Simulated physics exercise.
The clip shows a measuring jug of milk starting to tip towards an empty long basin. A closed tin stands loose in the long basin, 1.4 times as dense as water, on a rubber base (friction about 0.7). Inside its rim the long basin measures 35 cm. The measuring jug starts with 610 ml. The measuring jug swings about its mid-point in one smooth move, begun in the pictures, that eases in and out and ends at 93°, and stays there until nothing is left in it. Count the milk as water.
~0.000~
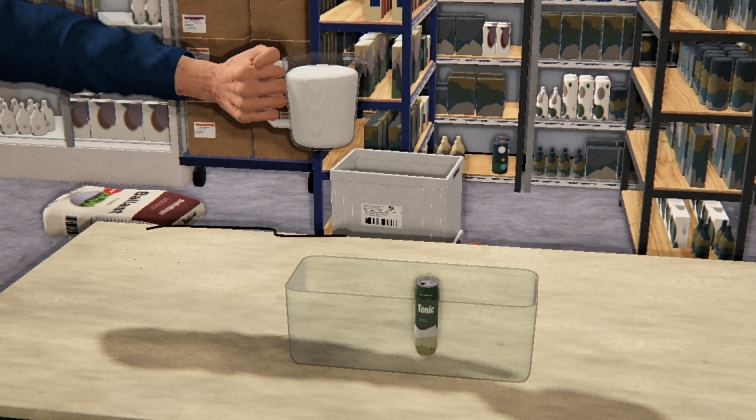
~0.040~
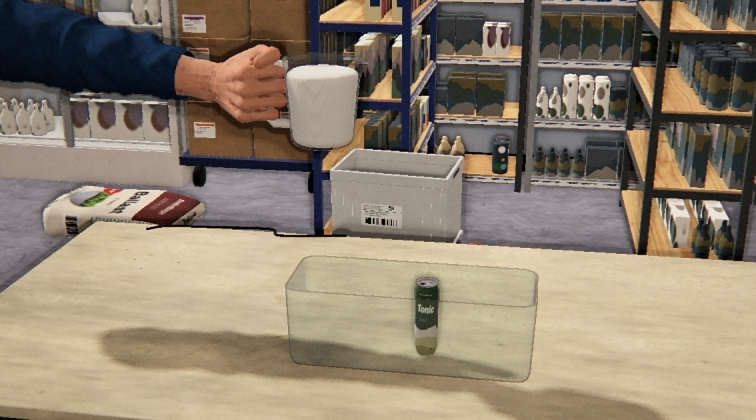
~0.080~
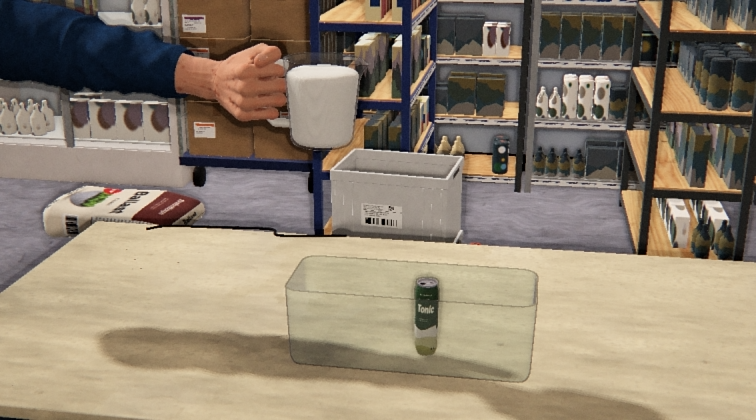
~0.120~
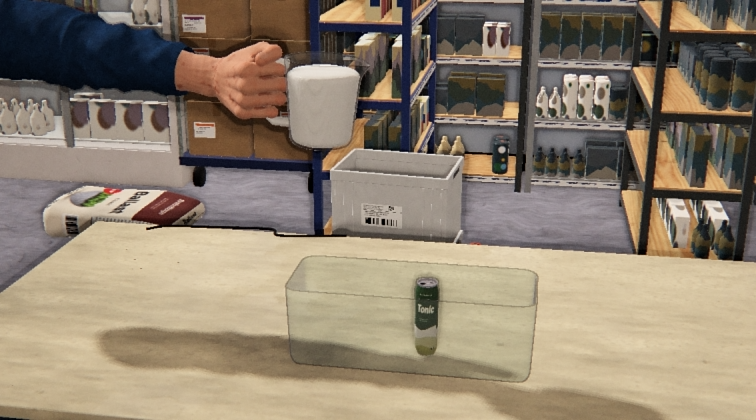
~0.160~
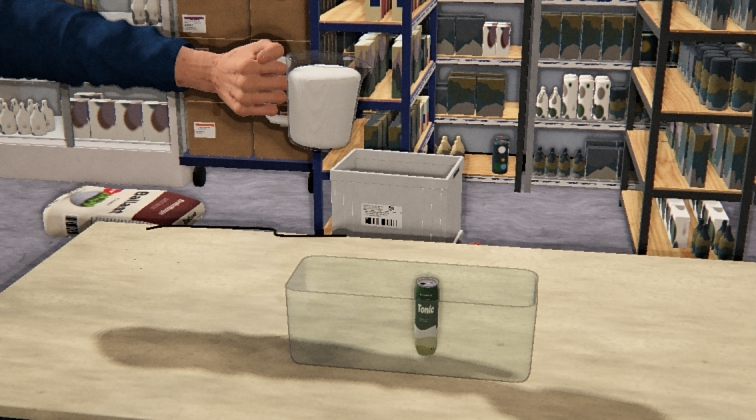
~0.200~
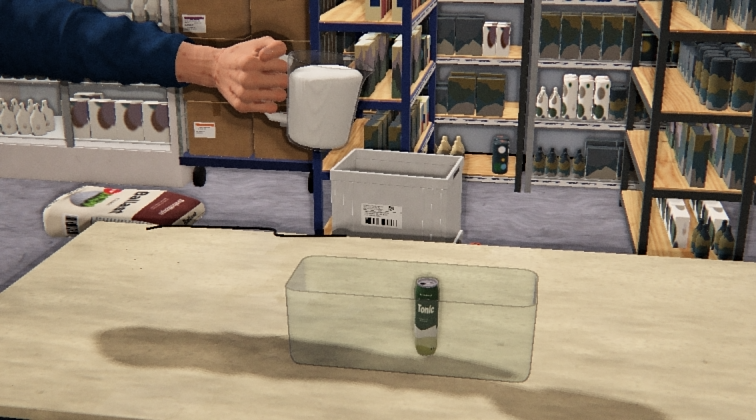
A white mug-like jug, held by a hand in a dark blue sleeve at the upper left, stays level at first, then tilts slightly down to the right, while the camera stays still. Below it, a green tin stands upright in a clear, long basin on a pale tabletop, seen from slightly above. Behind are a grey bin, a white-and-red bag, brown boxes and stocked shelves in a storeroom or shop.
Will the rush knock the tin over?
The tin stays up.
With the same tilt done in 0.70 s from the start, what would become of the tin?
The tin remains upright.
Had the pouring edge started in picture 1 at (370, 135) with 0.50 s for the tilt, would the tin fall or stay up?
Then it goes over.
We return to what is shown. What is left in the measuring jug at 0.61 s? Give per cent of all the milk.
Near 84 in a hundred.
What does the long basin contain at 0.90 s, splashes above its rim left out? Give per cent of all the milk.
About 28 per cent.
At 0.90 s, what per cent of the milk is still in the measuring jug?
About 38 per cent.
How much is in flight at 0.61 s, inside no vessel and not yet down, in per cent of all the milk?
Near 14 in a hundred.
Then, 0.61 s in, the tilt is 58° and 85 per cent is still to pour; the tin stands where it began.
Then, 0.90 s in, the tilt is 89° and 39 per cent is still to pour; the tin stands where it began.
Then, 1.21 s in, the tilt is 93° and 8 per cent is still to pour; the tin stands where it began.
Then, 1.55 s in, the tilt is 93° and 1 per cent is still to pour; the tin stands where it began.
Finally, the tin stands where it began.
